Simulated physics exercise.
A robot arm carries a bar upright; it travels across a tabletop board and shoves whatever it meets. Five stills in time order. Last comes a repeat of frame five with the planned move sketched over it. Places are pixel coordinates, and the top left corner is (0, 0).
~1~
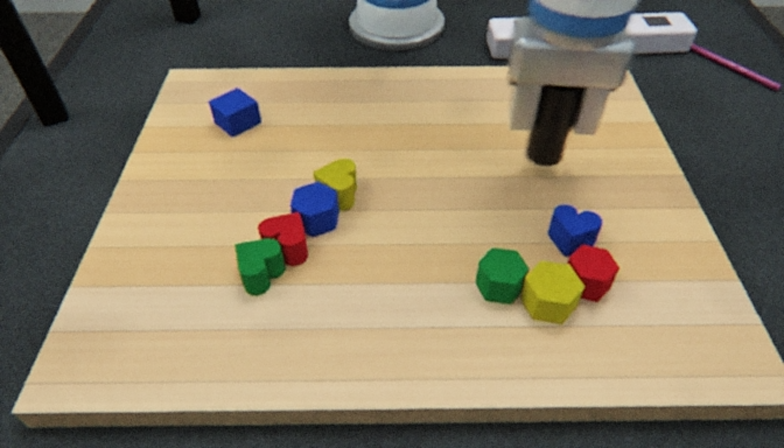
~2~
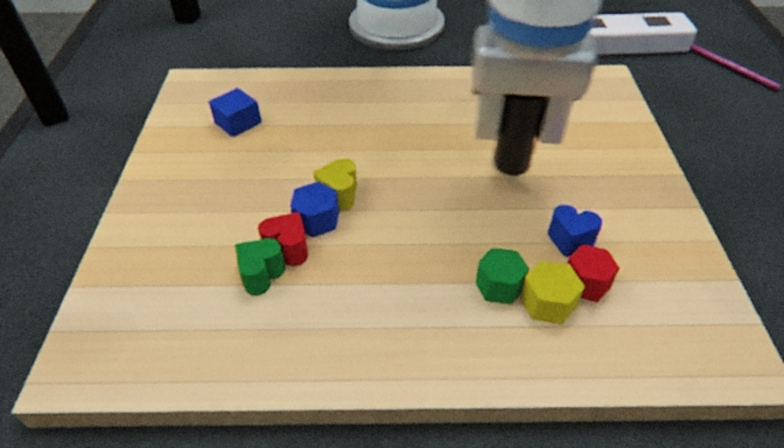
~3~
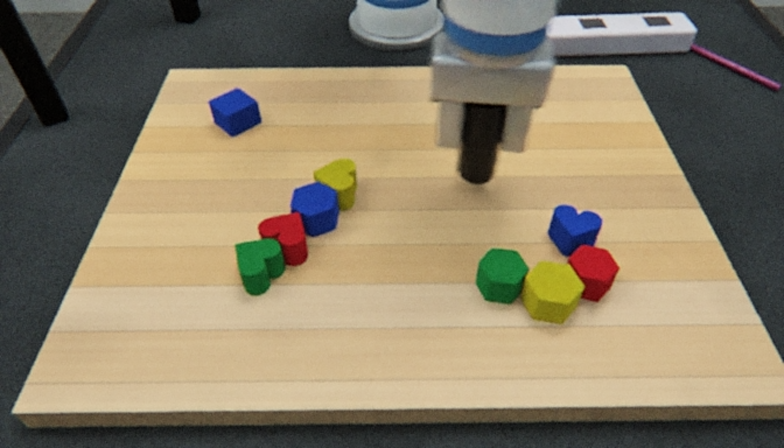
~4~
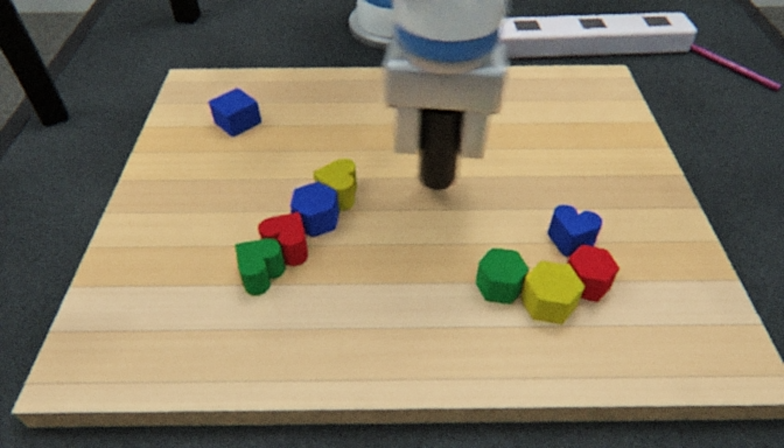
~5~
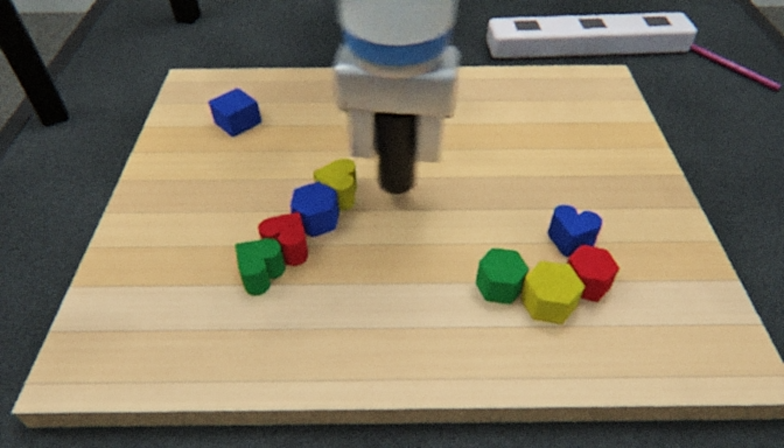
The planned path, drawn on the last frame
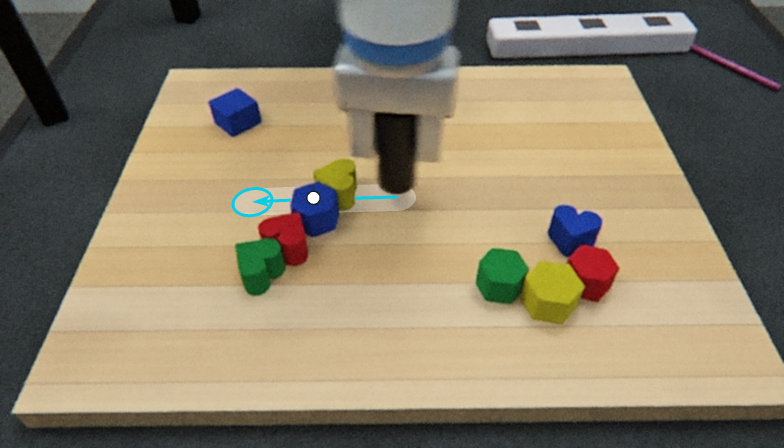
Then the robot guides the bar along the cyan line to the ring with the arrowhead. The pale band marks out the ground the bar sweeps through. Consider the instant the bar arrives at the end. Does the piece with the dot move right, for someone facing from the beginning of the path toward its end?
In short: No.
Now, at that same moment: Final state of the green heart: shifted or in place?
That block slides.
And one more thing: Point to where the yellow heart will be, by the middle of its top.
In the picture, it is at (254, 157).
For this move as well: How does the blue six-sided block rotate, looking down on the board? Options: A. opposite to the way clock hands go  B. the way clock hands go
My answer is option A.
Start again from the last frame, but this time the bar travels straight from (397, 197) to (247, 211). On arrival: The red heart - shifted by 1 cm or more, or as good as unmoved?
Moved off its spot.
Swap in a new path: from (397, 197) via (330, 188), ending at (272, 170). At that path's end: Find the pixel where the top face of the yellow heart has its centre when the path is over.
That would be at about pixel (234, 148).
Path on the board, from (397, 197) to (253, 202); the dot is on the blue six-sided block.
What follows on the original path. One third of the way, bar (347, 184); red heart (280, 231); blue six-sided block (302, 199), turned 15° anticlockwise; yellow heart (315, 169), turned 20° clockwise.
Two thirds of the way, bar (297, 185); green heart (248, 264); red heart (277, 239); blue six-sided block (278, 207), turned 65° anticlockwise; yellow heart (274, 162), turned 45° clockwise.
At the end, bar (249, 187); green heart (248, 264); red heart (277, 239); blue six-sided block (268, 209), turned 95° anticlockwise; yellow heart (254, 157), turned 85° clockwise.
